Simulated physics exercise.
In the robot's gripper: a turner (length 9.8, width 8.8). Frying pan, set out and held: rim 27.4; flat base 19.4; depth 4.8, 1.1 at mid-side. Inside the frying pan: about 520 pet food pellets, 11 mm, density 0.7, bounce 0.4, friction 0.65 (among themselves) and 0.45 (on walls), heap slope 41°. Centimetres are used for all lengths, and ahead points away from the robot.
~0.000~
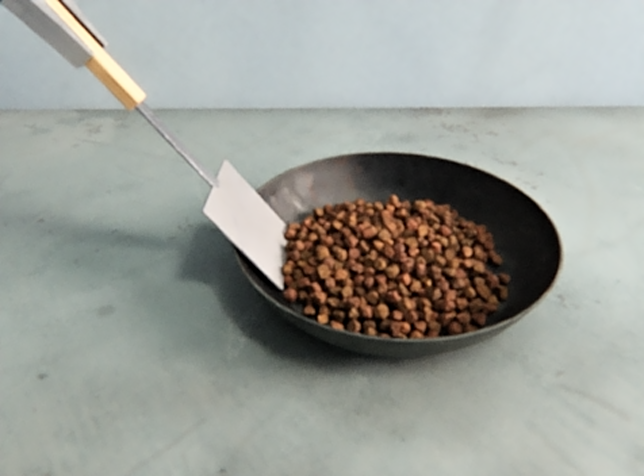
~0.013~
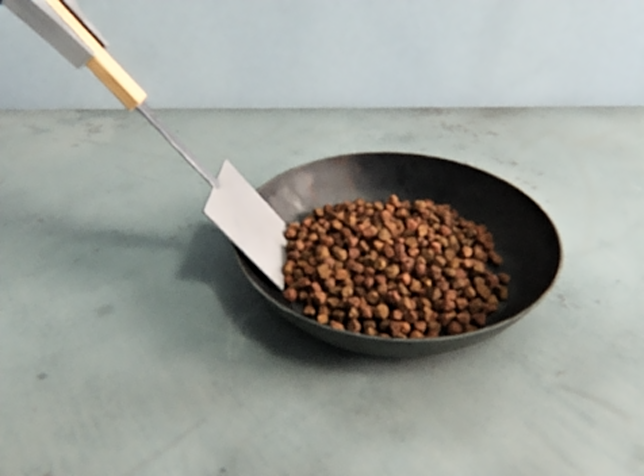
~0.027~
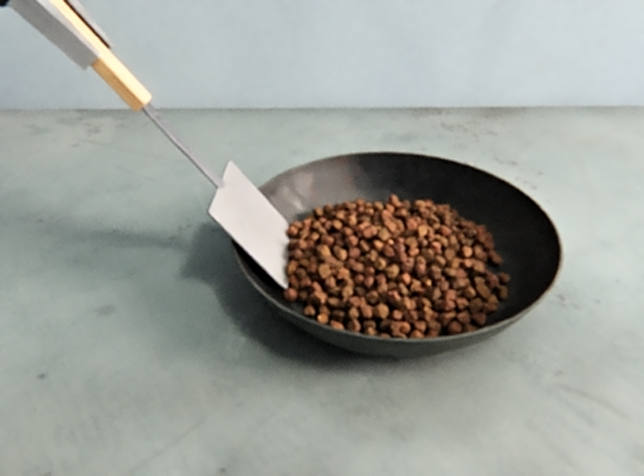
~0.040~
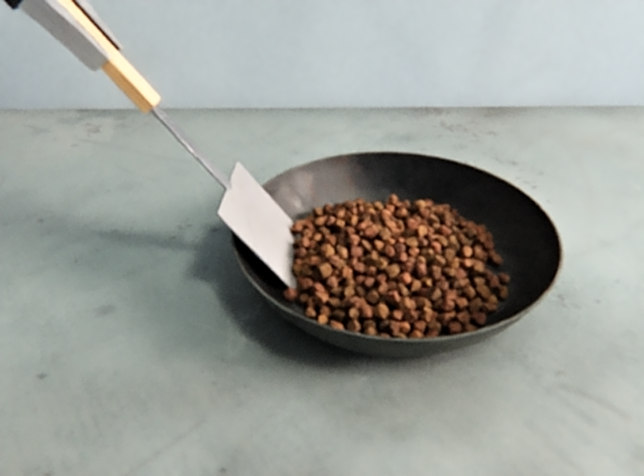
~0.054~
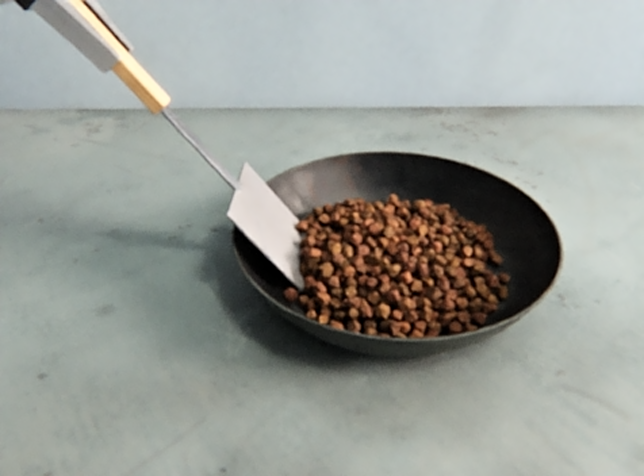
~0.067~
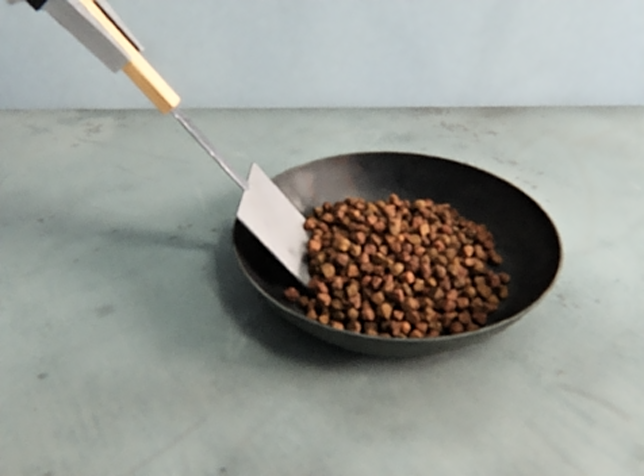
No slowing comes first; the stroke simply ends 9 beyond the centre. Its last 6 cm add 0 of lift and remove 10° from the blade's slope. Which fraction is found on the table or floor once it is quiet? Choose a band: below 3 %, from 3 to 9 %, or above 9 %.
From 3 to 9 %.
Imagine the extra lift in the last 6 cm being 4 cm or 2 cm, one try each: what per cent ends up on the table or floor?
It works out to some 5 per cent for the first setting and some 10 per cent for the second.
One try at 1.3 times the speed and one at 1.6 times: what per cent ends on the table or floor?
The two tries give roughly 5 and 5 in a hundred.
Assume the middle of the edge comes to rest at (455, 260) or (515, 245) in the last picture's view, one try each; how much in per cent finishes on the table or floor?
I'd say roughly 0 per cent, then roughly 25 per cent.
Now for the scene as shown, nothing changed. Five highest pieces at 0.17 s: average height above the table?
I'd say close to 4 cm on average.
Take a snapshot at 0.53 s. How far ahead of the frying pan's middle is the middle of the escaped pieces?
It comes to near 16 cm ahead of the middle.
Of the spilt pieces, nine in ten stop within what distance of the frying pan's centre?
Around 20 centimetres from the centre.
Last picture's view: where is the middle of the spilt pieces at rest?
I'd point to somewhere close to (568, 259).
After 0.17 s, sloping 55°, highest piece 4 above the table; 520 in the frying pan.
After 0.28 s, sloping 52°, highest piece 6 above the table; 520 in the frying pan.
After 0.53 s, sloping 45°, highest piece 7 above the table; 492 in the frying pan, 27 on the table or floor, 1 on the blade or in flight.
After 1.58 s, sloping 45°, highest piece 6 above the table; 490 in the frying pan, 30 on the table or floor.
At rest, 490 in the frying pan, 30 on the table or floor. That is 6 % on the table or floor.
